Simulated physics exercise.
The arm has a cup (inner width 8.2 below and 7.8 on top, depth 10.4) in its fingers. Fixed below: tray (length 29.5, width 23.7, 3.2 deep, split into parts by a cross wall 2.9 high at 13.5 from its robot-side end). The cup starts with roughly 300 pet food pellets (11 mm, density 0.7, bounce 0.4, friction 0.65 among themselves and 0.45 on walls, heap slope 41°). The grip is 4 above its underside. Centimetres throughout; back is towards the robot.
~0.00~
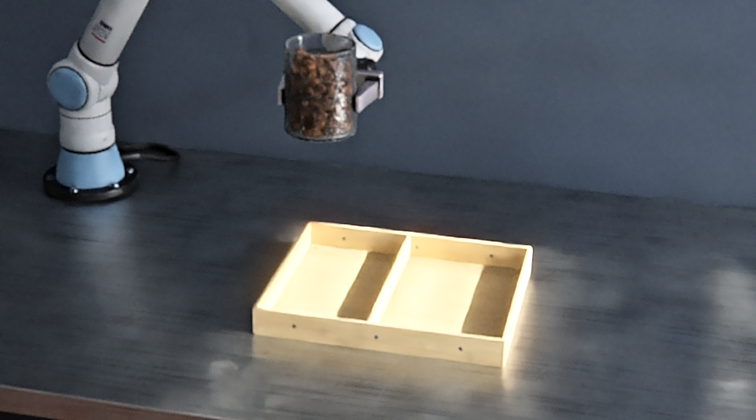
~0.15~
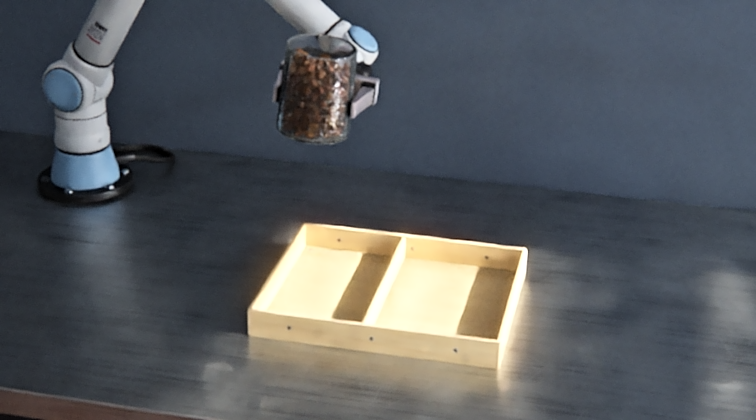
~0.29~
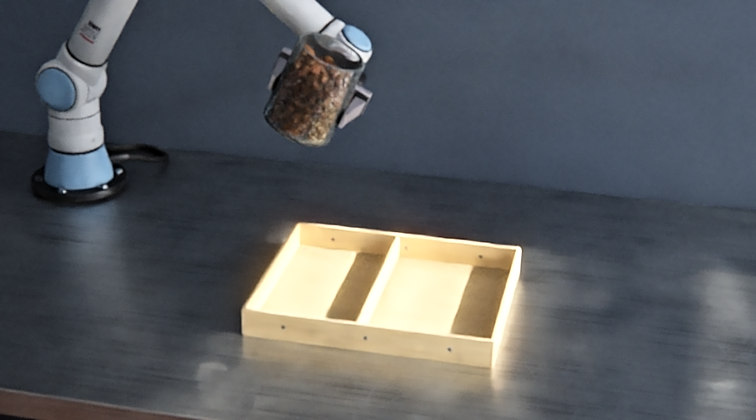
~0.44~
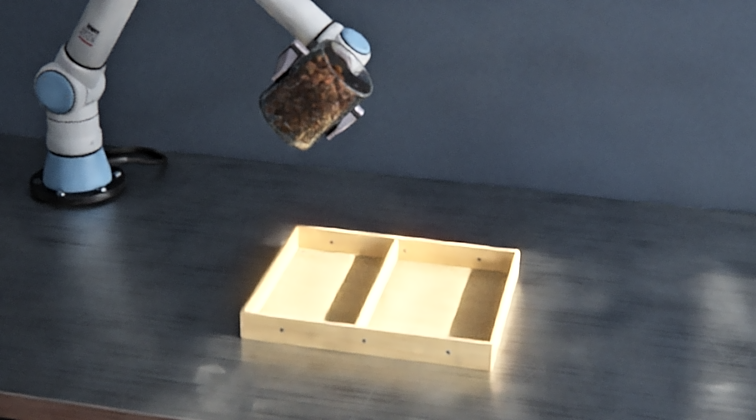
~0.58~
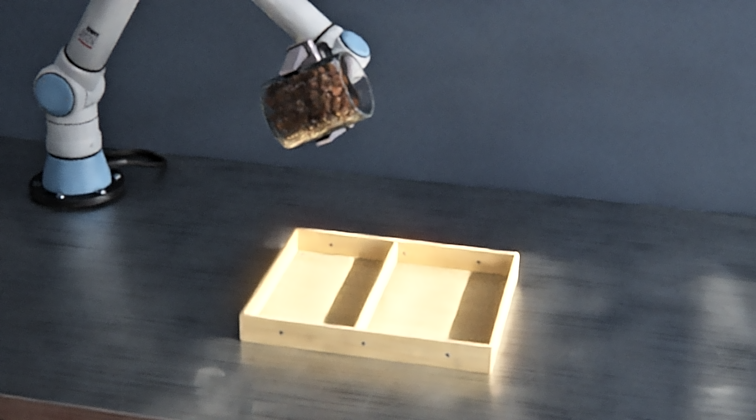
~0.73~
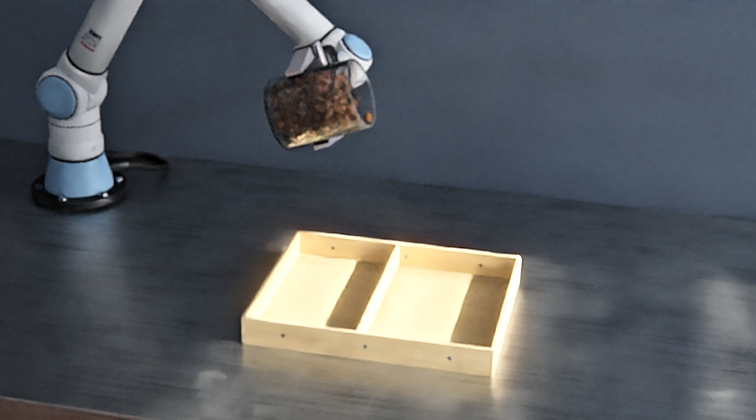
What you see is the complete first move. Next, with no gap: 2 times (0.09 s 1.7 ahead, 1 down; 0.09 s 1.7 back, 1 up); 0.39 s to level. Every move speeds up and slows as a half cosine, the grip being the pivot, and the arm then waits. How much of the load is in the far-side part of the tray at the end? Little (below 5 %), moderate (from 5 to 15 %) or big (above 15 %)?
In the far-side part of the tray the share is little, below 5 %.
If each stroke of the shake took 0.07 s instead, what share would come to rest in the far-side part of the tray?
Then about 5 per cent.
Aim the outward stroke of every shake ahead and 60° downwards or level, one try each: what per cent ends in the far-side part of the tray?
About 0 and 5 per cent.
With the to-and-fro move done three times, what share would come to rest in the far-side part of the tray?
In that case some 5 per cent.
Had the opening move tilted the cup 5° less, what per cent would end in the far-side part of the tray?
It would be near 0 per cent.
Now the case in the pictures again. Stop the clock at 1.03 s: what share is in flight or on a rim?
Roughly 1 per cent.
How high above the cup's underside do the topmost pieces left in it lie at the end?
About 10.0 cm.
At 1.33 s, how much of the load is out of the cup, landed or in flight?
Some 0 per cent.
After 1.03 s, tilted 69° forward, highest piece 29 above the table; 299 in the cup, 3 in flight or on a rim.
After 1.33 s, tilted 22° forward, highest piece 31 above the table; 295 in the cup, 6 in the far-side part, 1 in flight or on a rim.
After 1.68 s, level, highest piece 33 above the table; 295 in the cup, 7 in the far-side part.
After 2.73 s, level, highest piece 33 above the table; 295 in the cup, 7 in the far-side part.
At rest, 295 in the cup, 7 in the far-side part. That is 2 % in the far-side part of the tray.
